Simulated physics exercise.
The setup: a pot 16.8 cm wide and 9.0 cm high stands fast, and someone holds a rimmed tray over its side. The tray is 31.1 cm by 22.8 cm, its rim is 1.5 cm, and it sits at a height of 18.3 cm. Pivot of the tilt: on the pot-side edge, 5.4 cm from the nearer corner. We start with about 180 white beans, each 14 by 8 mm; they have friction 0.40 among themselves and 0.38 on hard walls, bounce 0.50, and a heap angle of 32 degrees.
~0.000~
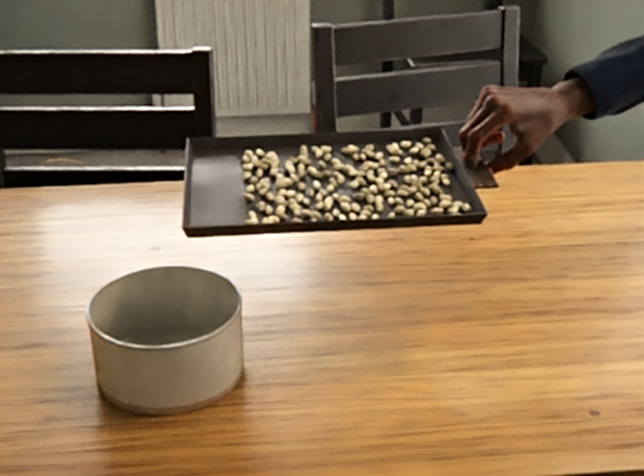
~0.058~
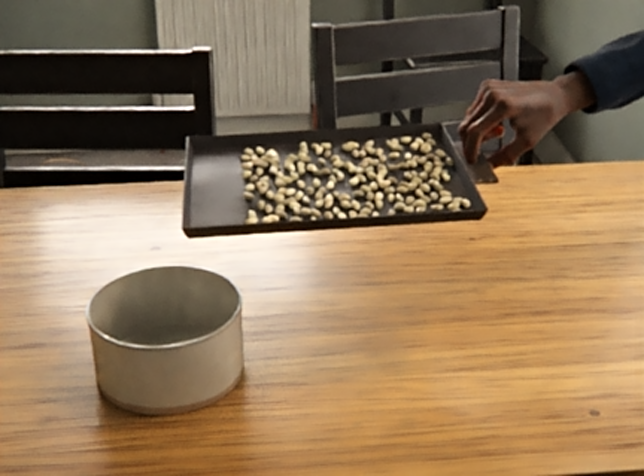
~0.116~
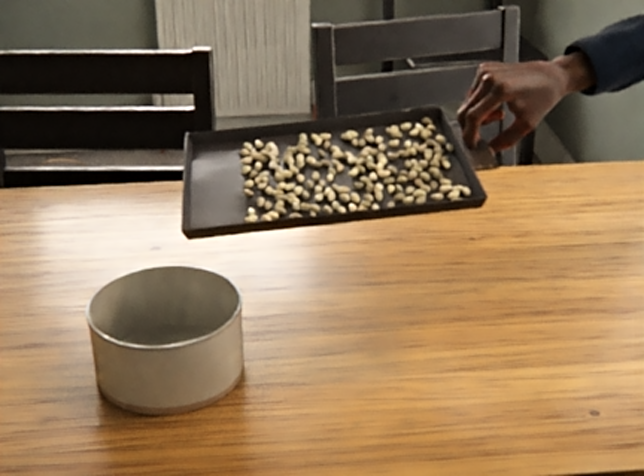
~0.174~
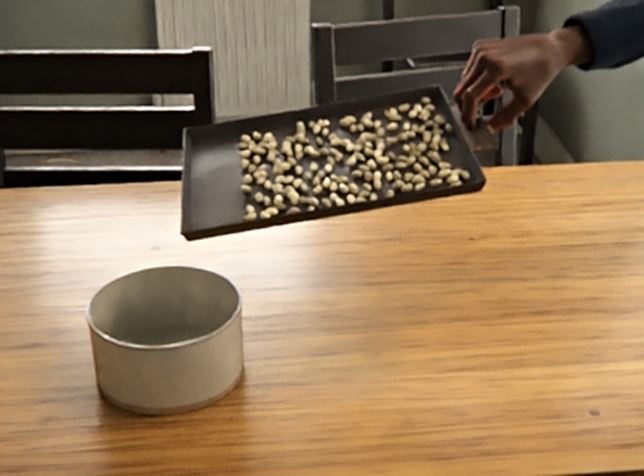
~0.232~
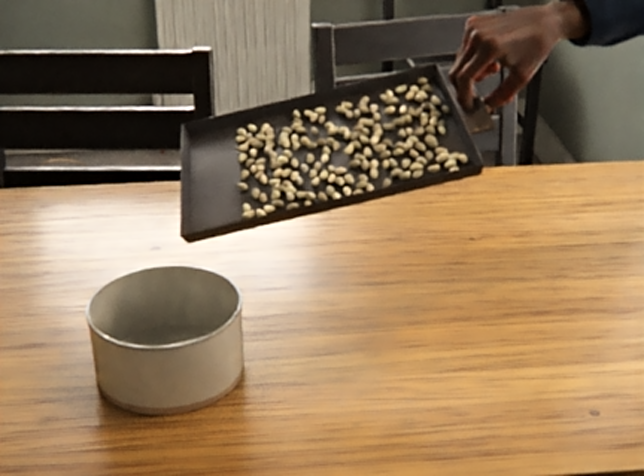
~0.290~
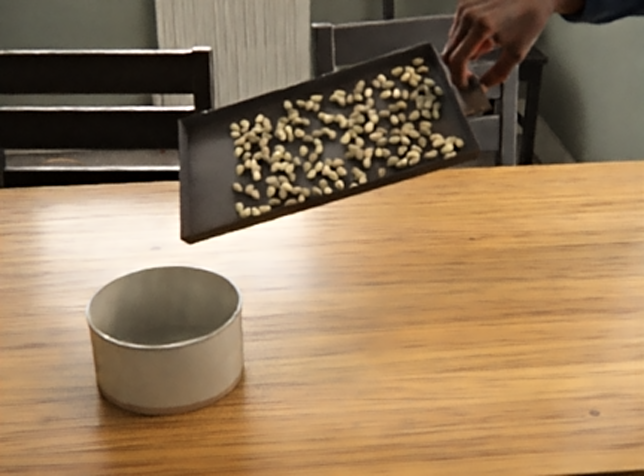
In this clip, a hand holds a dark rimmed tray of pale beans above a wooden table, with a round metal pot at the left, then raises the tray's right end so it slants down toward the left.
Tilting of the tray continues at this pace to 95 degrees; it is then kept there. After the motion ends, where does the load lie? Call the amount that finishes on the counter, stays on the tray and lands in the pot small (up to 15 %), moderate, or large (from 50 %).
At the end, counter: Small, left on the tray: Small, pot: Large.
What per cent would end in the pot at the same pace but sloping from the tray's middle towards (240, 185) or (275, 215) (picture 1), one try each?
Approximately 35 percent, then 90 percent.
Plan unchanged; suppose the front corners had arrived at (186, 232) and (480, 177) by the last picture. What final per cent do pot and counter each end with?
That works out as pot 95 and counter 5.
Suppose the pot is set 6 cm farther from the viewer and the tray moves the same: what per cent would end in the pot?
Share in pot: Approx. 35 %.
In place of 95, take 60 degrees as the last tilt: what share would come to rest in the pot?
That comes out at some 80 per cent.
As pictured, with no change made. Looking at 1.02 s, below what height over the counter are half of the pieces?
Median height: Approx. 2 cm.
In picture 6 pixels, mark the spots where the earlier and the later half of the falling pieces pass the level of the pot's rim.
Earlier half close to (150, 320), later half at (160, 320) in pixels.
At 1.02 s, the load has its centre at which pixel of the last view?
Load centre, approx.: (151, 369) px.
After 0.73 s, tilt 55 degrees; the tray holds 85 %, the pot 0 %.
After 1.02 s, tilt 79 degrees; the tray holds 10 %, the pot 80 %.
After 1.42 s, tilt 95 degrees; the tray holds 0 %, the pot 95 %.
By 1.9 s all is still; counter 5 %, tray 0 %, pot 95 %.
